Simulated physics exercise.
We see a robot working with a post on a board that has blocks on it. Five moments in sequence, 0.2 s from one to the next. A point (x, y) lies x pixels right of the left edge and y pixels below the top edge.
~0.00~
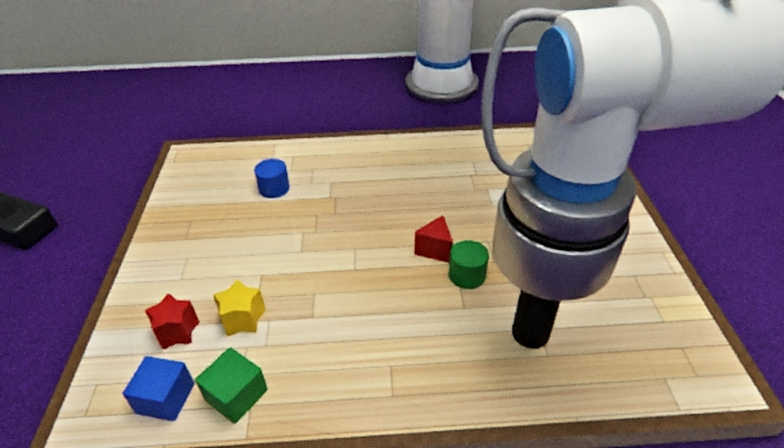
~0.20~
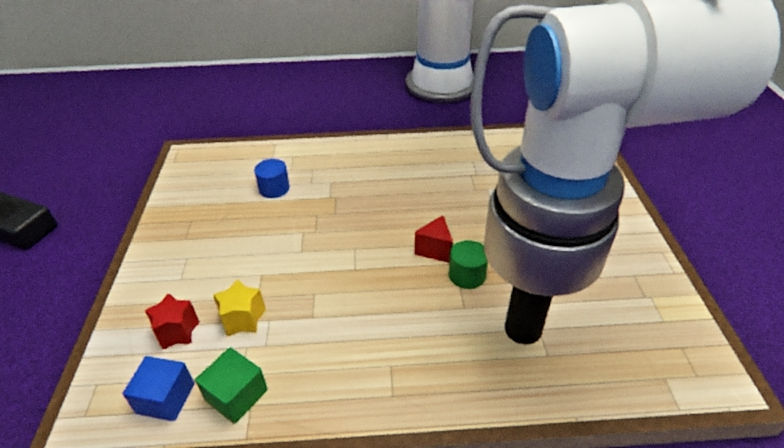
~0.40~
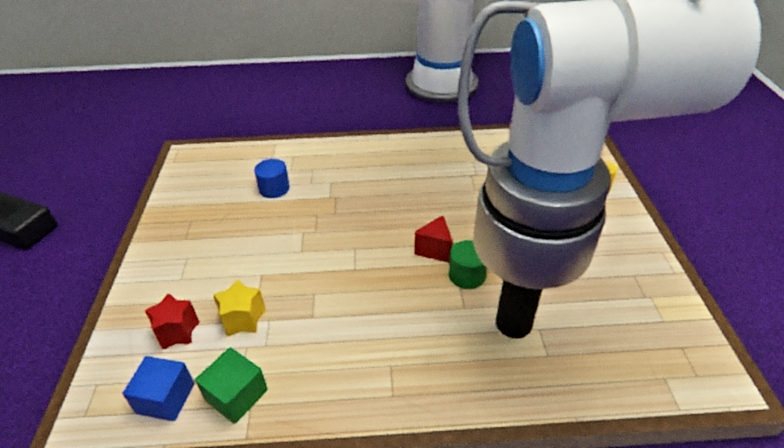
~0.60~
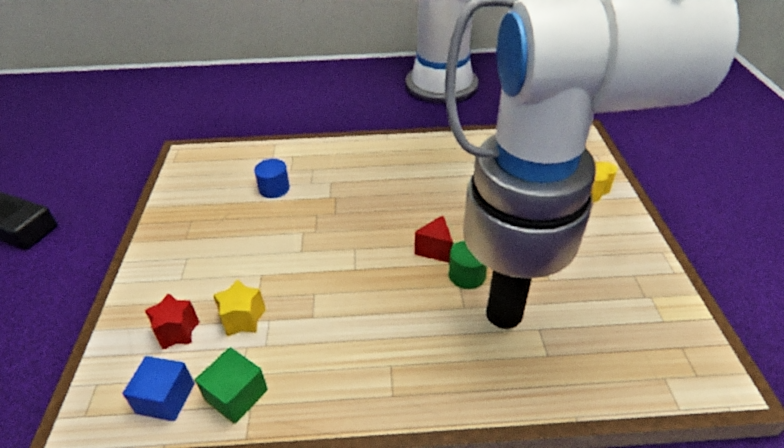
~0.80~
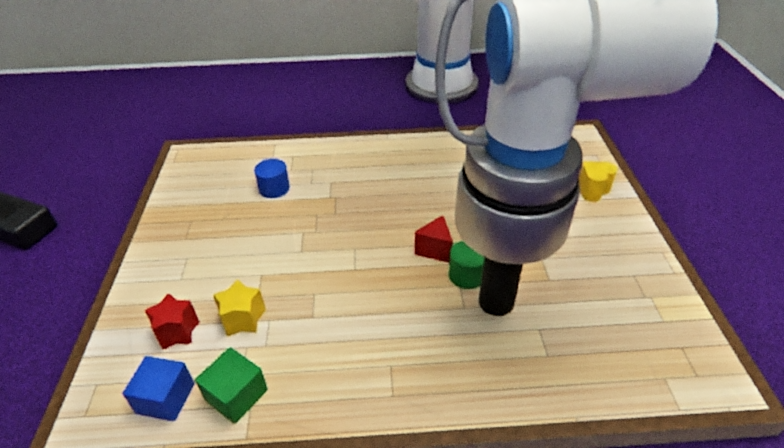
On a wooden board, the robot's black post slides left and slightly back among still blocks.
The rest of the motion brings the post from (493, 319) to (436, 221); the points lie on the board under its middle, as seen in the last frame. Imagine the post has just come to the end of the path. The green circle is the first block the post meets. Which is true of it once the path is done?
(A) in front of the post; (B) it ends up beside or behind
Letter A.
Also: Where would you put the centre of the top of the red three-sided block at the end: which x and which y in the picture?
Its top middle is near (413, 206).
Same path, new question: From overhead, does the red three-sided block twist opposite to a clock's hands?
Yes, I think so.
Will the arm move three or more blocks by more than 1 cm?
My answer is no.
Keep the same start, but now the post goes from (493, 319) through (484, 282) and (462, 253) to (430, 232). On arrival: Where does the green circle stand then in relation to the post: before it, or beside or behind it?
The post keeps it before itself.
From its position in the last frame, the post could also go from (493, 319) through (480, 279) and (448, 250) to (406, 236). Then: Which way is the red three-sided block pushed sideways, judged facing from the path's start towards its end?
Left-hand side.
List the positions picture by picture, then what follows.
The first picture shows post tip (530, 334); block tops, red three-sided block (437, 229); green circle (470, 253).
The second picture shows post (523, 330); blocks unchanged.
The third picture shows post (514, 324); blocks unchanged.
The fourth picture shows post (504, 315); blocks unchanged.
The fifth picture shows post (496, 303); red three-sided block (437, 229); green circle (470, 253).
What follows on the original path. One third of the way, post (475, 265); red three-sided block (426, 220), turned 25° anticlockwise; green circle (461, 235).
Two thirds of the way, post (455, 233); red three-sided block (420, 208), turned 115° anticlockwise; green circle (449, 205).
At the end, post (437, 205); red three-sided block (413, 206), turned 125° anticlockwise; green circle (440, 179).
